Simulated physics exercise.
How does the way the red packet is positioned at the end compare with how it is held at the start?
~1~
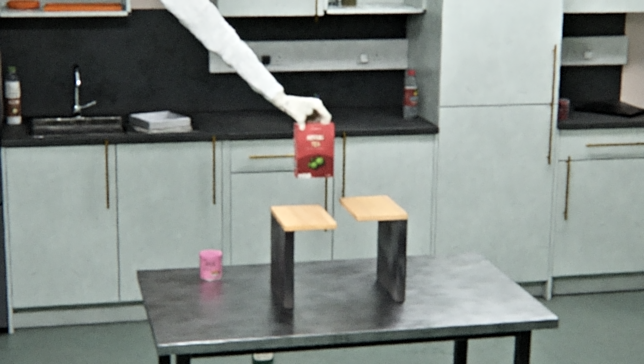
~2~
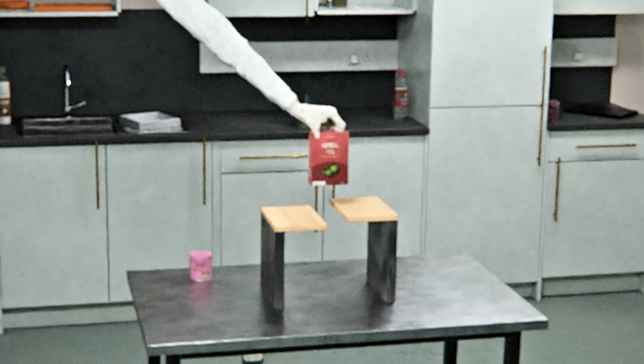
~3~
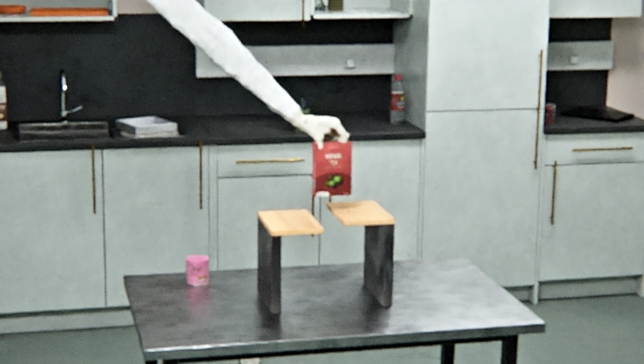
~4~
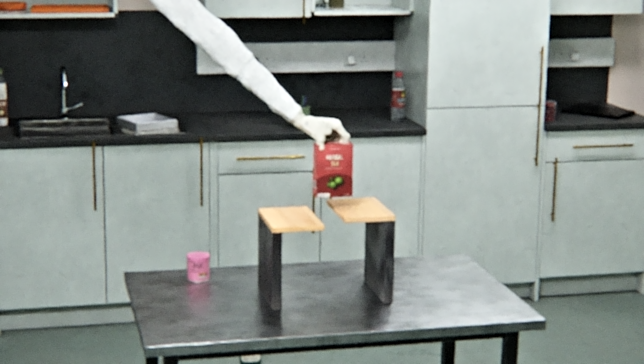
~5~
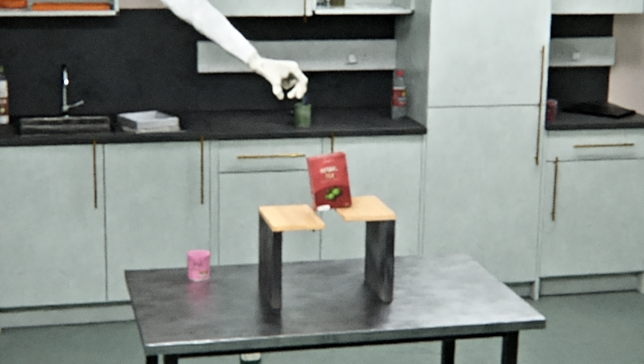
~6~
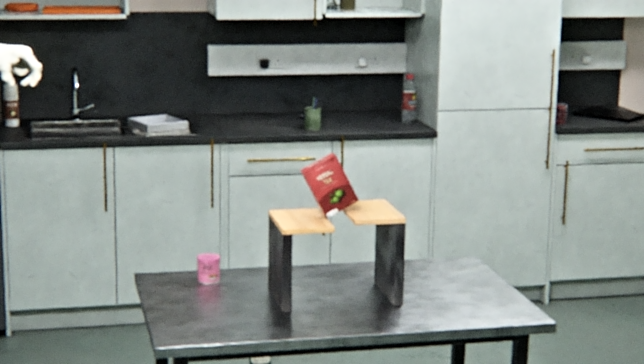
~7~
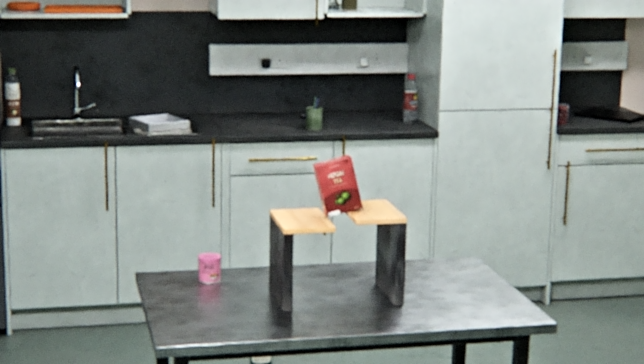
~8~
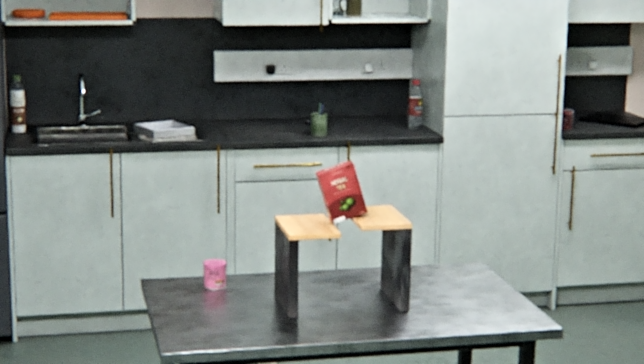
At the start the red packet is held upright by the hand, while at the end it is leaning to one side between the two ledges.
We see a white-gloved hand lower an upright red packet into the slot between two wooden-topped ledges on a dark table, beside a pink tin. The hand lets go and draws away, and the packet rocks slightly and stays caught between the ledges, leaning.
